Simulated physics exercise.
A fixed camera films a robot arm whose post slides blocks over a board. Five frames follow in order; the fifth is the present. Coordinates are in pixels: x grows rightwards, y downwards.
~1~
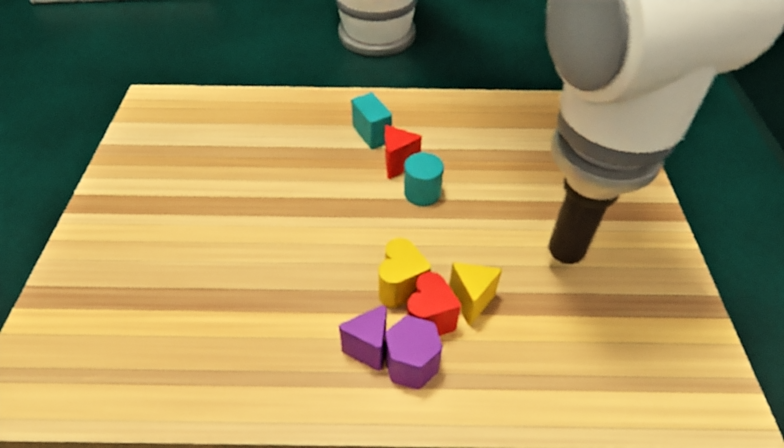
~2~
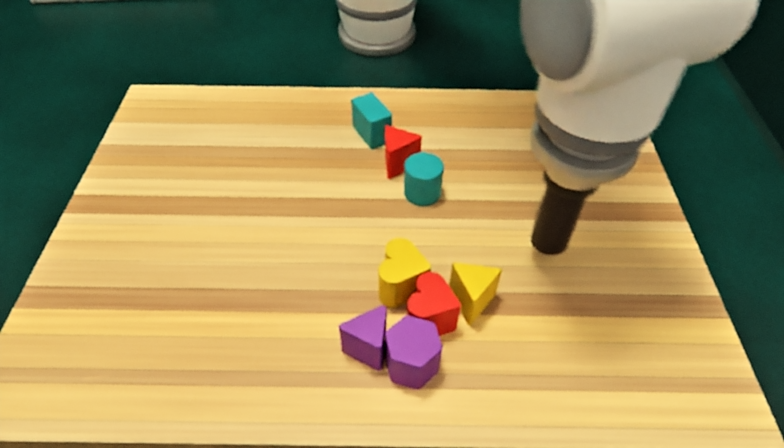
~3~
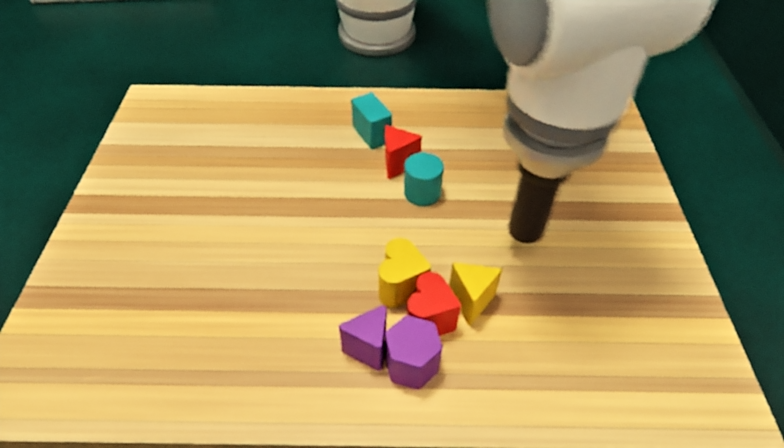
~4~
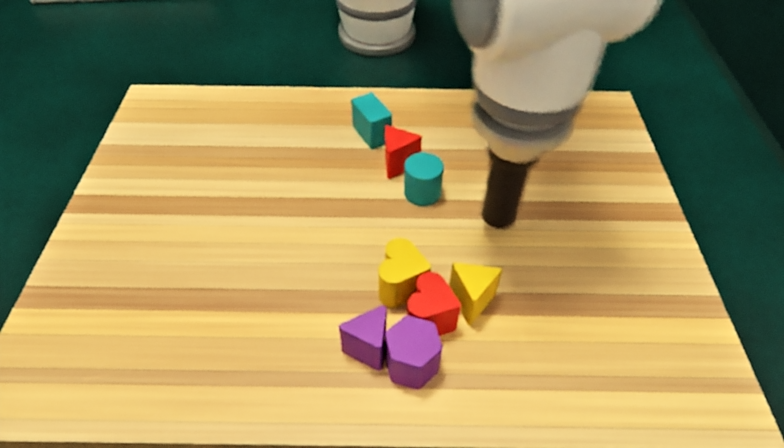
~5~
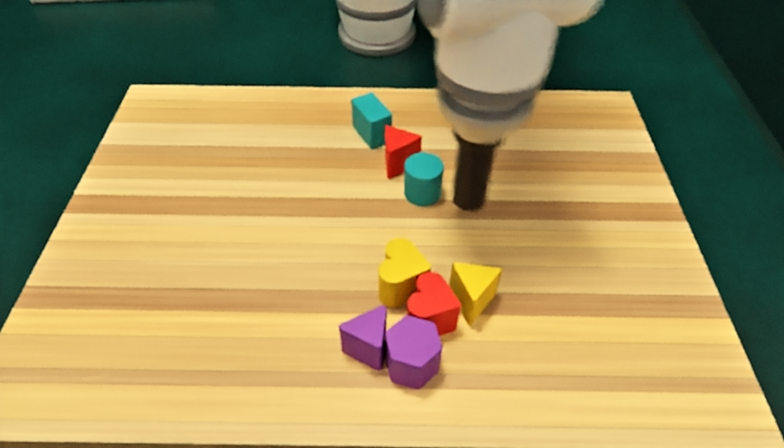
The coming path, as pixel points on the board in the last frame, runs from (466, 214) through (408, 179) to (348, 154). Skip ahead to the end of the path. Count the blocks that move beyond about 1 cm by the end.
The count is three or more.
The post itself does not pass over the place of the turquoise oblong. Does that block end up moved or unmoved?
It shifts.
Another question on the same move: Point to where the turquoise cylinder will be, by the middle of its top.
Located at (315, 138).
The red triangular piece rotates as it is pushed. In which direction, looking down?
Clockwise rotation.
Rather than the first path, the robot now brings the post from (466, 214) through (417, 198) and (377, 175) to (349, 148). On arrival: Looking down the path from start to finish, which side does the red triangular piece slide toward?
The shift is rightward.
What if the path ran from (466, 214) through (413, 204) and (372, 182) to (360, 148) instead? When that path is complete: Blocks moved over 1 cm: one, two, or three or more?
This push will displace three or more blocks.
What follows on the original path. One third of the way, post at (427, 173); red triangular piece at (389, 131), turned 45° clockwise; turquoise cylinder at (394, 152).
Two thirds of the way, post at (387, 154); turquoise oblong at (366, 98); red triangular piece at (372, 119), turned 70° clockwise; turquoise cylinder at (352, 142).
At the end, post at (347, 138); turquoise oblong at (360, 84), turned 40° clockwise; red triangular piece at (345, 103), turned 105° clockwise; turquoise cylinder at (315, 138).
